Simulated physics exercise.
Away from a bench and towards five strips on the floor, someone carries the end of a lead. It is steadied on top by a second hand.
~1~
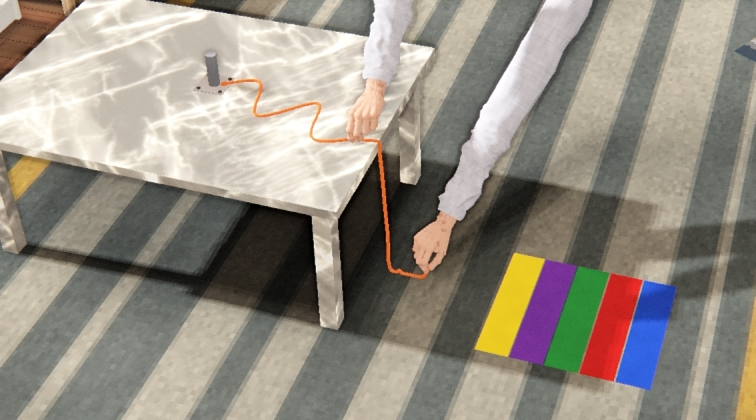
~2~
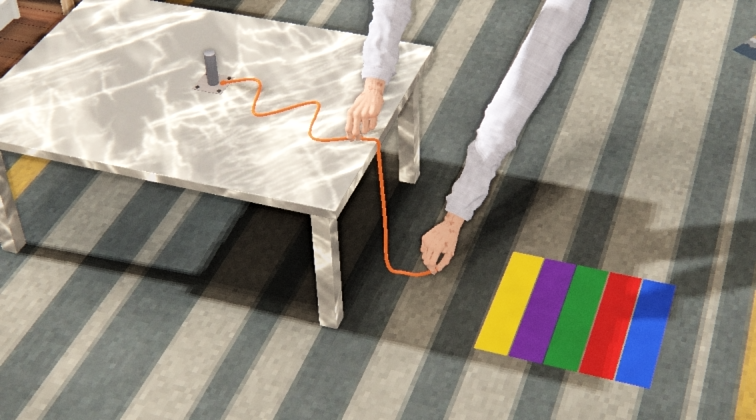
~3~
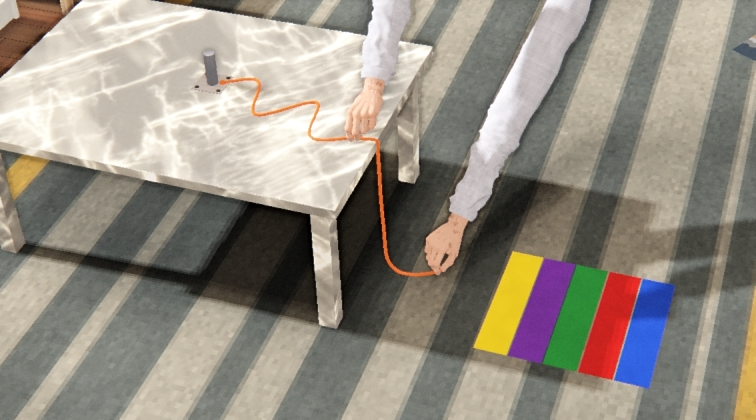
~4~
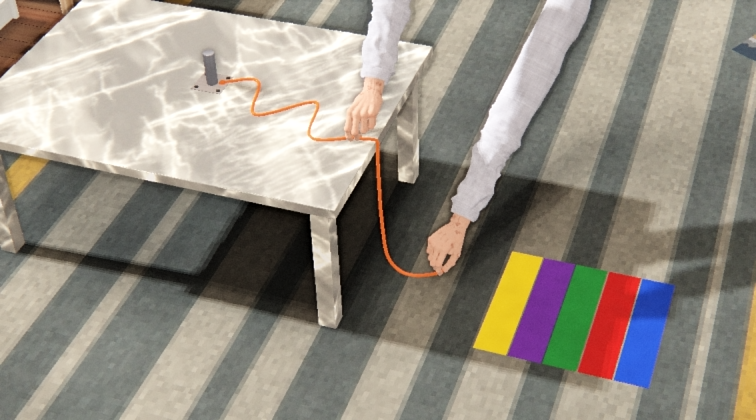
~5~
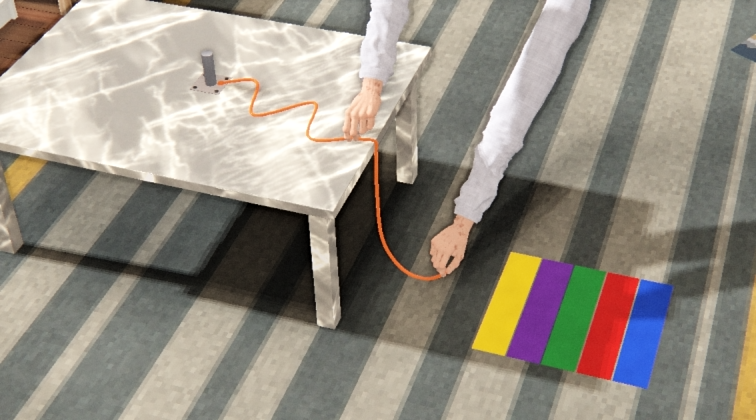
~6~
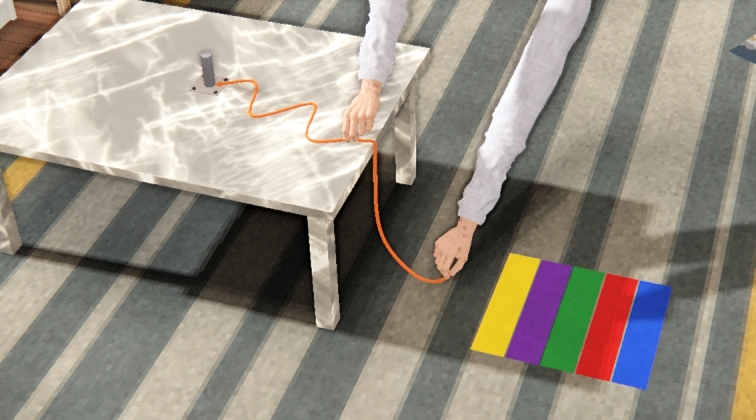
Beside a pale bench, a hand draws an orange lead's end slightly right towards coloured strips.
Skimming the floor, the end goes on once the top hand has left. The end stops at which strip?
At the blue strip.
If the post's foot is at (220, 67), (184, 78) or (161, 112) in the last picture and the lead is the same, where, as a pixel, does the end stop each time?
Places per try: (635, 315); (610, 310); (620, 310).
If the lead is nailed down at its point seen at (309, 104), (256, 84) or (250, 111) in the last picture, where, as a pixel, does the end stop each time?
Approximately at (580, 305), at (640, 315) and at (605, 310), in that order.
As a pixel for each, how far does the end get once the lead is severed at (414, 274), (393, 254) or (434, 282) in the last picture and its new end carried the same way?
In order, it comes to rest around (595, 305), (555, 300) and (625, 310).
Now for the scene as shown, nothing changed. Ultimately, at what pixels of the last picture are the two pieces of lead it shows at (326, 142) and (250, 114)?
First: (429, 163). Second: (298, 109).
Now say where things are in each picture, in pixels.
In the first picture, end (428, 269); yellow (498, 335); purple (533, 342); green (567, 350); red (602, 358); blue (638, 367).
In the second picture, end (436, 270); lead through (255, 80) (269, 114) (313, 121) (362, 139) (383, 195) (386, 255).
In the third picture, end (440, 271).
In the fourth picture, end (442, 271); lead through (254, 80) (268, 114) (312, 121) (361, 139) (380, 194) (387, 255).
In the fifth picture, end (446, 273).
In the sixth picture, end (450, 275); lead through (252, 81) (266, 115) (310, 122) (359, 140) (376, 196) (394, 255).
Early on, end near (574, 302); over green.
Midway, end near (621, 312); over red.
At the end of the slack, end near (649, 318); over blue. The blue one.
